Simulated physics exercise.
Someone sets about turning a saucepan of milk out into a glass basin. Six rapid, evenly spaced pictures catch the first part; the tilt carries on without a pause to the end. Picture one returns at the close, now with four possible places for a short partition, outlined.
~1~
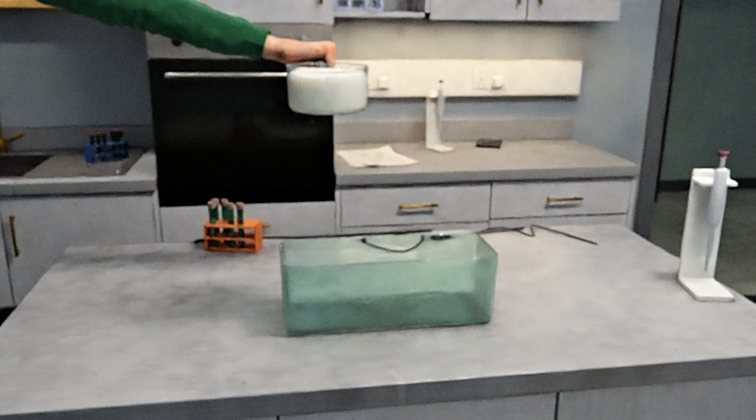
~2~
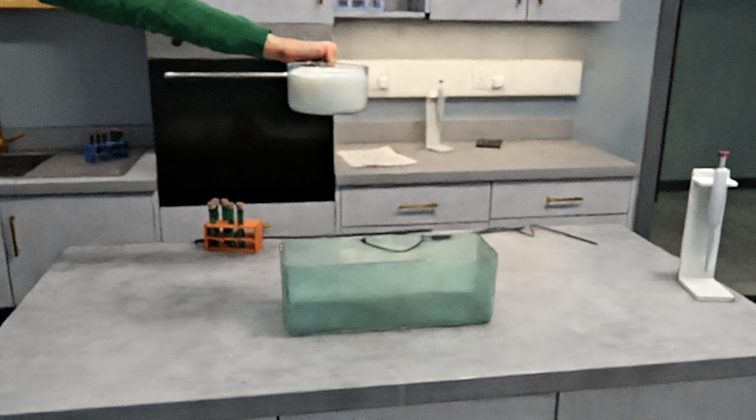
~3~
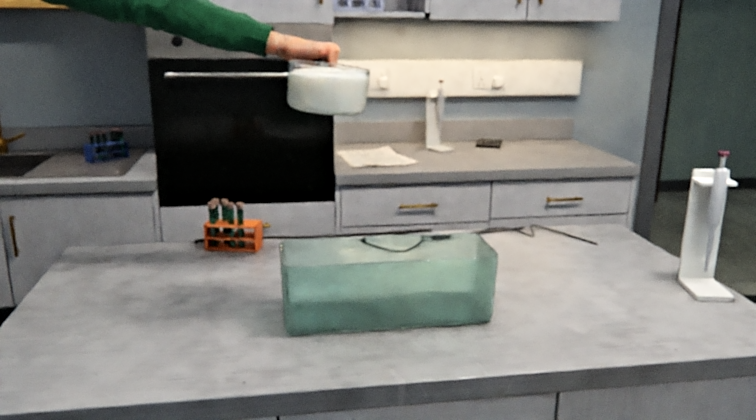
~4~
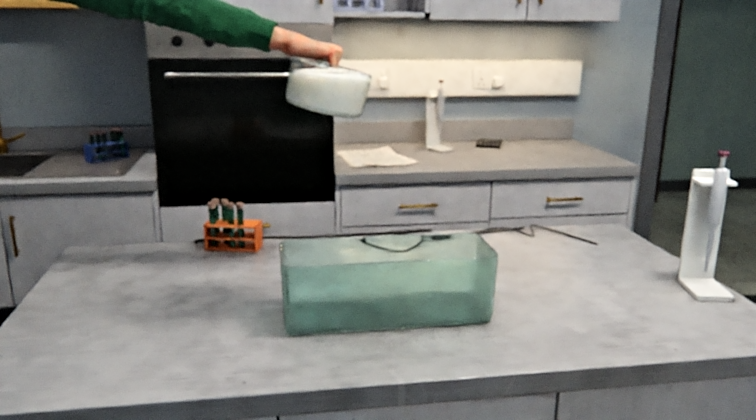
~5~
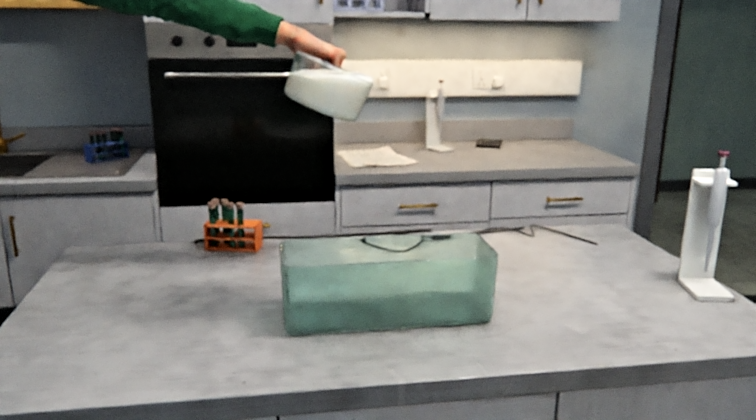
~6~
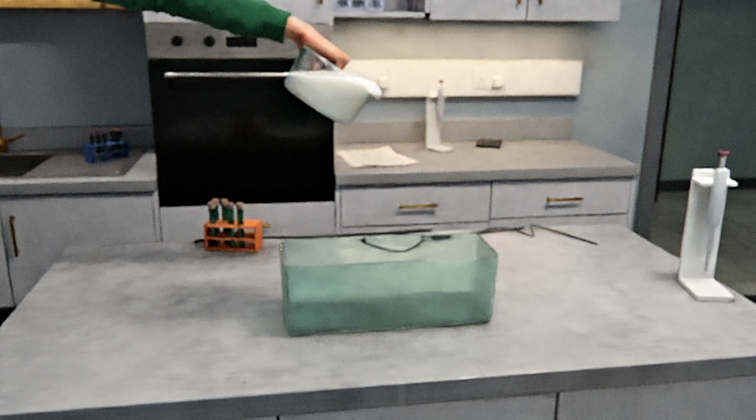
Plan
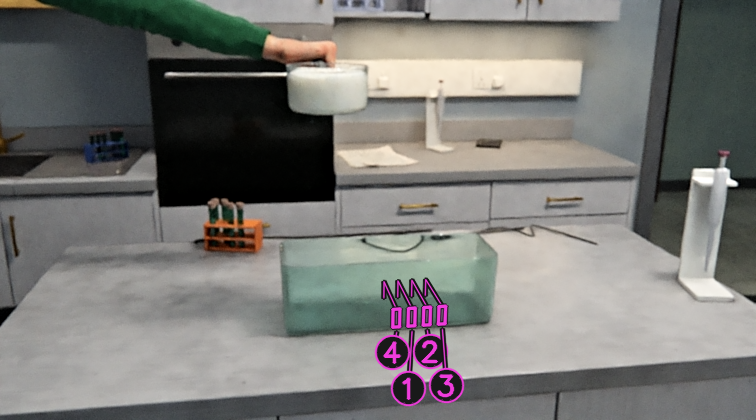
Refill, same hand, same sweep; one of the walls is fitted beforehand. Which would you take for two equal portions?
Place 2 does it best.
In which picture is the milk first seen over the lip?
In picture 5.
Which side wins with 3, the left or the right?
The left side.
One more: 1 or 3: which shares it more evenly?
1 it is.
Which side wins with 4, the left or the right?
More ends on the right.
On the marked copy, 1 at (412, 331); 2 at (427, 330); 3 at (442, 329); 4 at (396, 332).
With 1, about 34 % ends left of the wall and 63 % right of it; 3 % is lost outside.
With 2, about 48 % ends left of the wall and 50 % right of it.
With 3, about 75 % ends left of the wall and 21 % right of it; 4 % is lost outside.
With 4, about 14 % ends left of the wall and 83 % right of it; 3 % is lost outside.
